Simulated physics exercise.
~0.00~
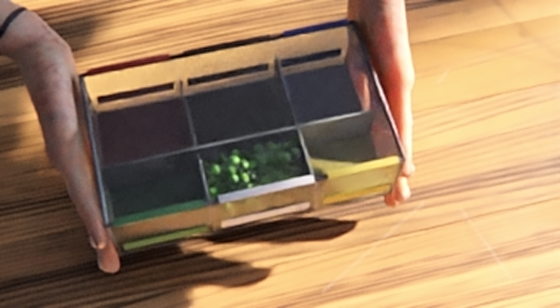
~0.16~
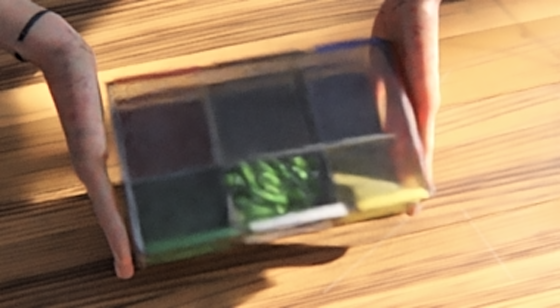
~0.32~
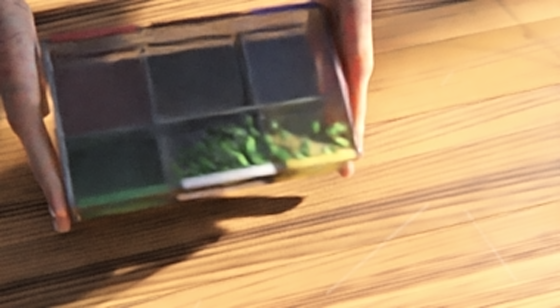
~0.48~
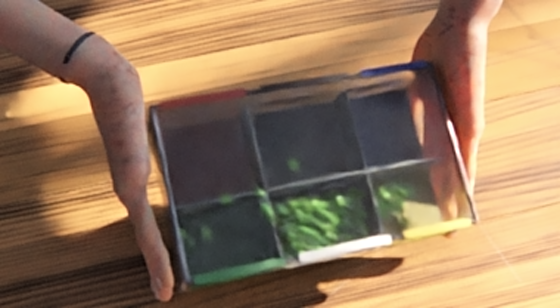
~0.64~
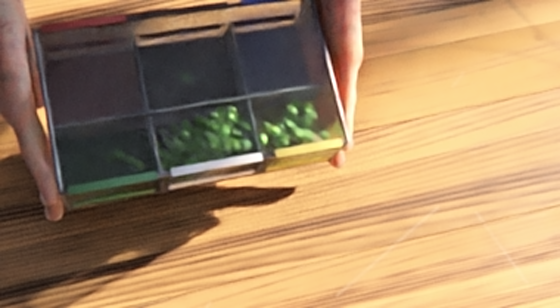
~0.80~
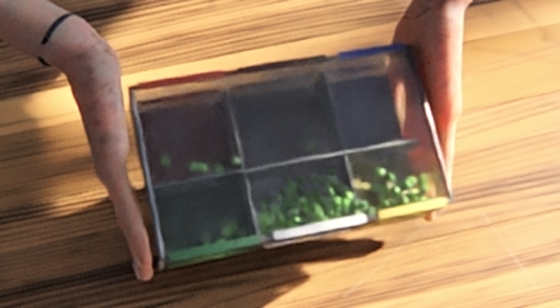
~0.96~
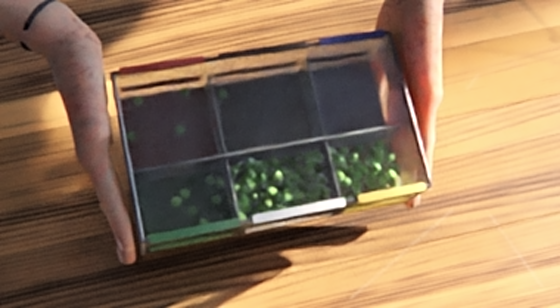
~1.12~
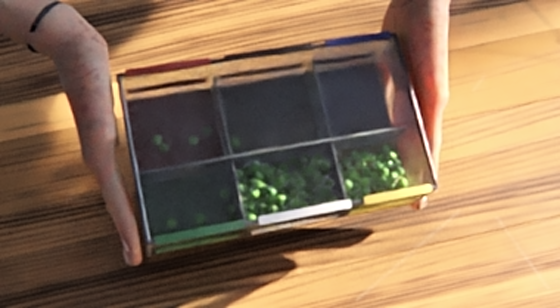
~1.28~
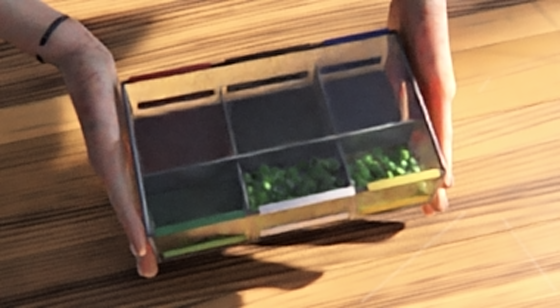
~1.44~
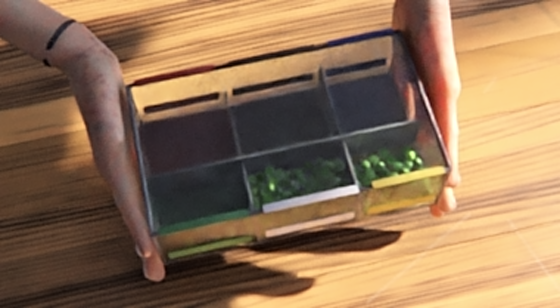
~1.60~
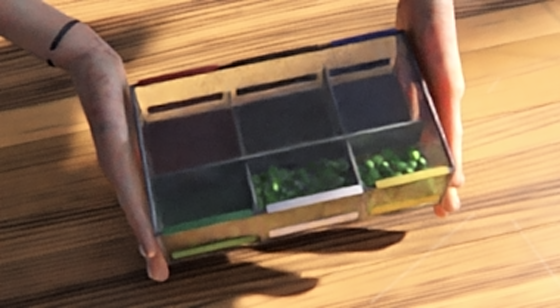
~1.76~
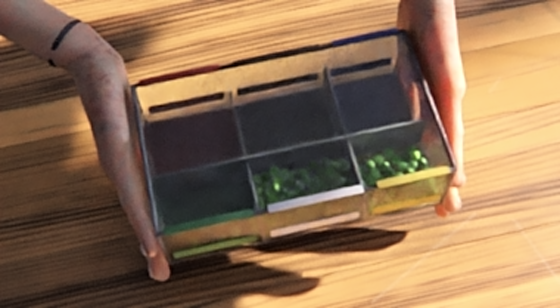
Hands shaking a lidded six-compartment box to and fro, spreading green peas from the white-marked section into the yellow, then holding still.
